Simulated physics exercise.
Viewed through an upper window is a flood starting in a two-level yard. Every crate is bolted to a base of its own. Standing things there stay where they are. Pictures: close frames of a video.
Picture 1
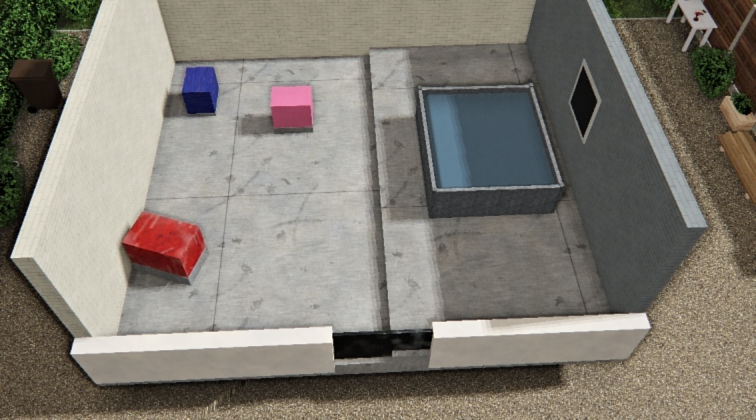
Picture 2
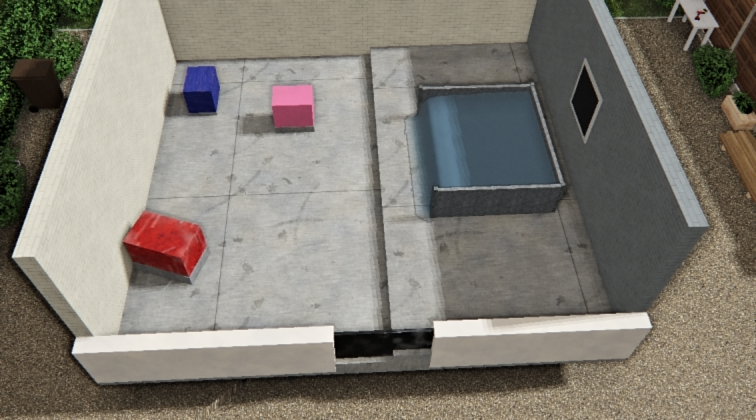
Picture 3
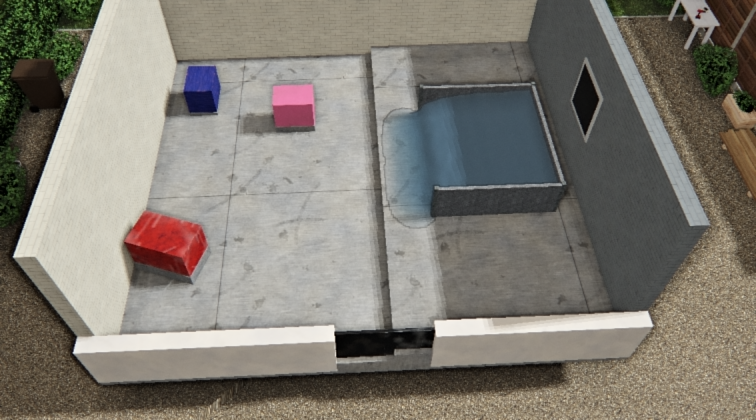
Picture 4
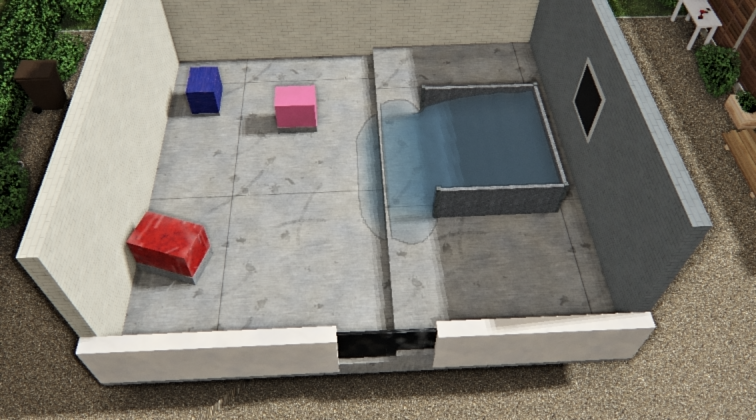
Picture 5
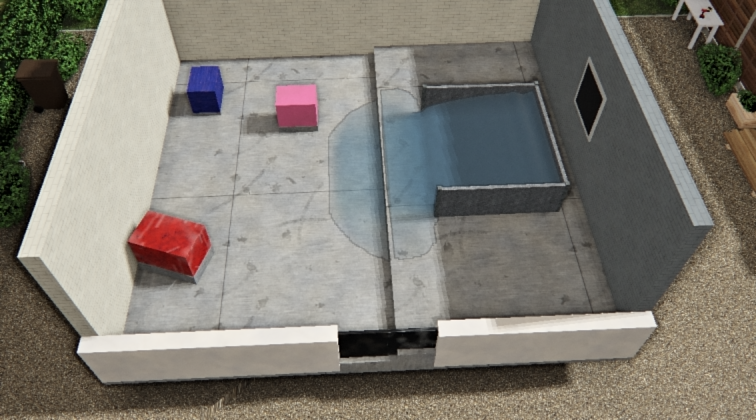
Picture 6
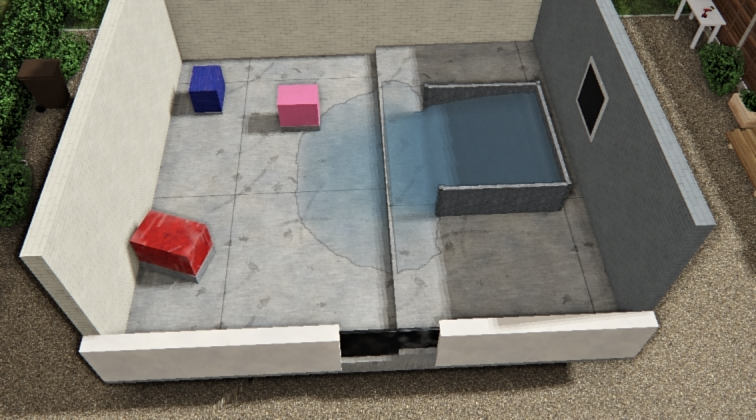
Water pours out through the open left side of a gray-walled tank in a walled yard, crosses the raised strip beside it, and spreads left in a widening rounded sheet over the pale floor, where blue, pink and red blocks sit still.
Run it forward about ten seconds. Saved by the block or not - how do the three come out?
They come out like this: The blue crate wet, the pink crate wet, the red crate wet.
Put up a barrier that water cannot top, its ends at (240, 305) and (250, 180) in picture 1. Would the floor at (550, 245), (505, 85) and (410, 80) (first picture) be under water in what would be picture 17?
As listed: Dry, no water, not flooded.
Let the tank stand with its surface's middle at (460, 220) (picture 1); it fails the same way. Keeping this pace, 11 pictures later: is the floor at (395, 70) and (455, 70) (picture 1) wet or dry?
The first spot is not reached and the second is not reached.
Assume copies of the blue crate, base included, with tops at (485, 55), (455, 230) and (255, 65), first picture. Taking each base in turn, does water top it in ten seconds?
Stays clear, stays clear, gets flooded.
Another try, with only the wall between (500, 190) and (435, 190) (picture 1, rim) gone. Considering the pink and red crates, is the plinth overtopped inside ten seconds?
Well, the pink crate is never reached, and the red crate gets reached as well.
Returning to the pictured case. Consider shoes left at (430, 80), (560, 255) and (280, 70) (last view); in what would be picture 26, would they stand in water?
Taking the three spots one by one, I'd call them clear, clear and drenched.
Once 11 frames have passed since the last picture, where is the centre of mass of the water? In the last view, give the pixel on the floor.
Near pixel (344, 174).
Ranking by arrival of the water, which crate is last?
My guess: The blue-painted one.
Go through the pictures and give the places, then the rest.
The first frame shows the open tank at (486, 138) is whole and still.
In the second frame, the front is at (426, 217), out from the gap at (427, 156).
In the third frame, water pours out at (428, 155) and has run to (410, 223).
In the fourth frame, the front is at (391, 233), out from the gap at (430, 157).
In the fifth frame, water pours out at (431, 156) and has run to (371, 249).
In the sixth frame, water pours out at (433, 156) and has run to (309, 132).
A moment on, water covers 40 % of the floor; the blue crate not reached, the pink crate water round its plinth, the red crate water round its plinth.
Next, water covers 55 % of the floor; the blue crate water round its plinth, the pink crate water round its plinth, the red crate water round its plinth.
Then, water covers 60 % of the floor; the blue crate water round its plinth, the pink crate water round its plinth, the red crate water round its plinth.
Later, water covers 65 % of the floor; the blue crate water round its plinth, the pink crate water round its plinth, the red crate water round its plinth.
In the end, water covers 65 % of the floor; the blue crate was topped, the pink crate was topped, the red crate was topped.
